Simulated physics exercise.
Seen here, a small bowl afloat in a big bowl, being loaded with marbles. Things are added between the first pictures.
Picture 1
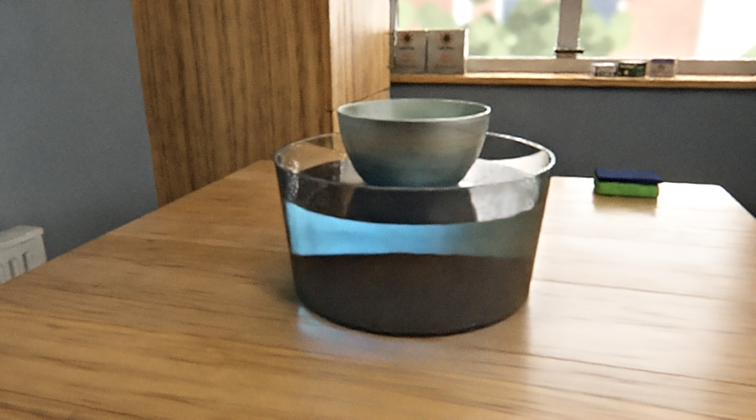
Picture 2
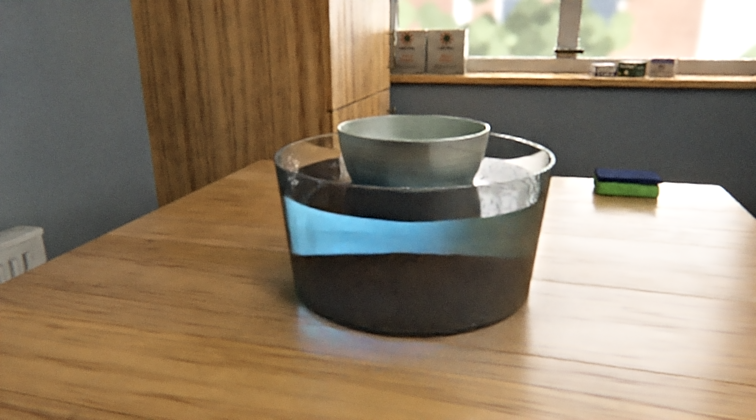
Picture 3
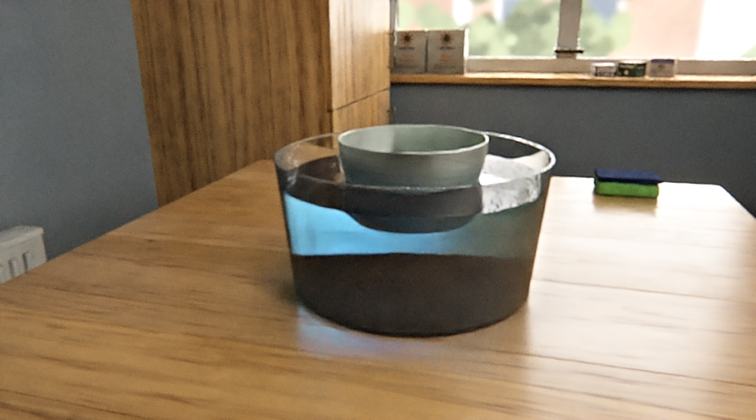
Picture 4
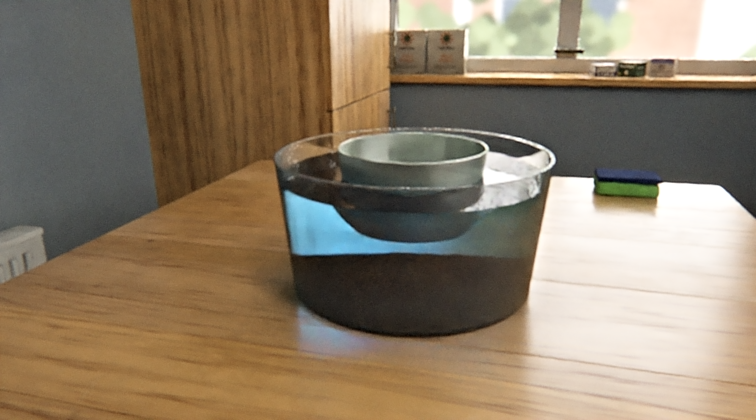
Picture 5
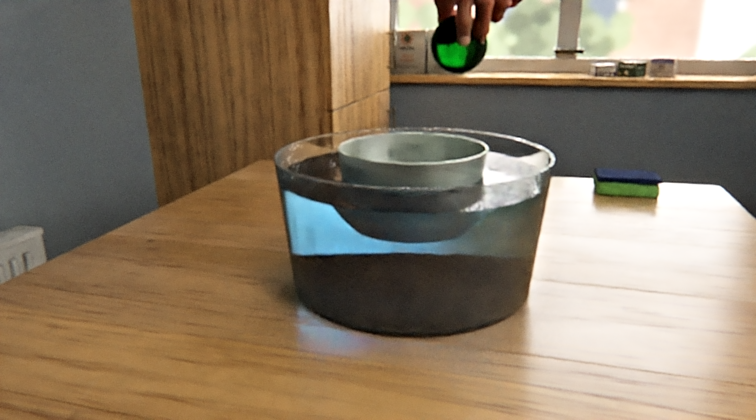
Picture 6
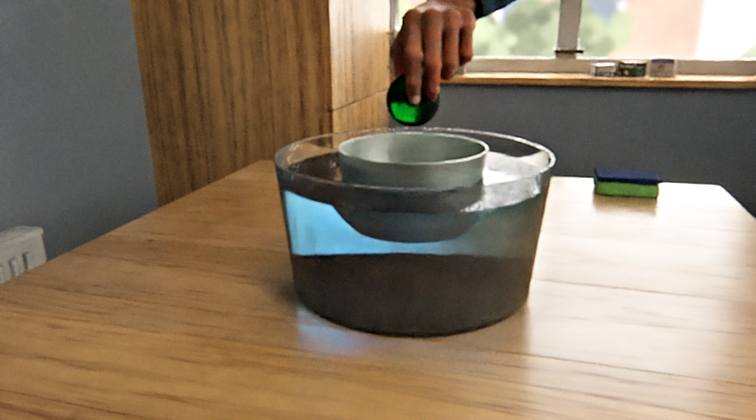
Small bowl floating in a large clear bowl of water, sitting lower by stages, then a hand lowering a green glass object above it.
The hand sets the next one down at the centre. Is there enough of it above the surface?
With one more the small bowl keeps floating.
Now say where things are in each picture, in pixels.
In the first picture, small bowl (413, 110) empty; most of its side above the surface.
In the second picture, small bowl (413, 128) with one aboard; about two thirds of its side above the surface.
In the third picture, small bowl (413, 139) with two aboard; about half of its side above the surface.
In the fourth picture, small bowl (412, 148) with three aboard; about a third of its side above the surface.
In the fifth picture, small bowl (412, 148) with three aboard; about a third of its side above the surface; the next glass marble in the hand at (459, 44).
In the sixth picture, small bowl (412, 148) with three aboard; about a third of its side above the surface; the next glass marble in the hand at (413, 100).
A moment on, the glass marble is in and the small bowl dips.
Further on, it steadies; about a fifth of its side above the surface.
When it is over, the small bowl floats; about a fifth of its side above the surface.
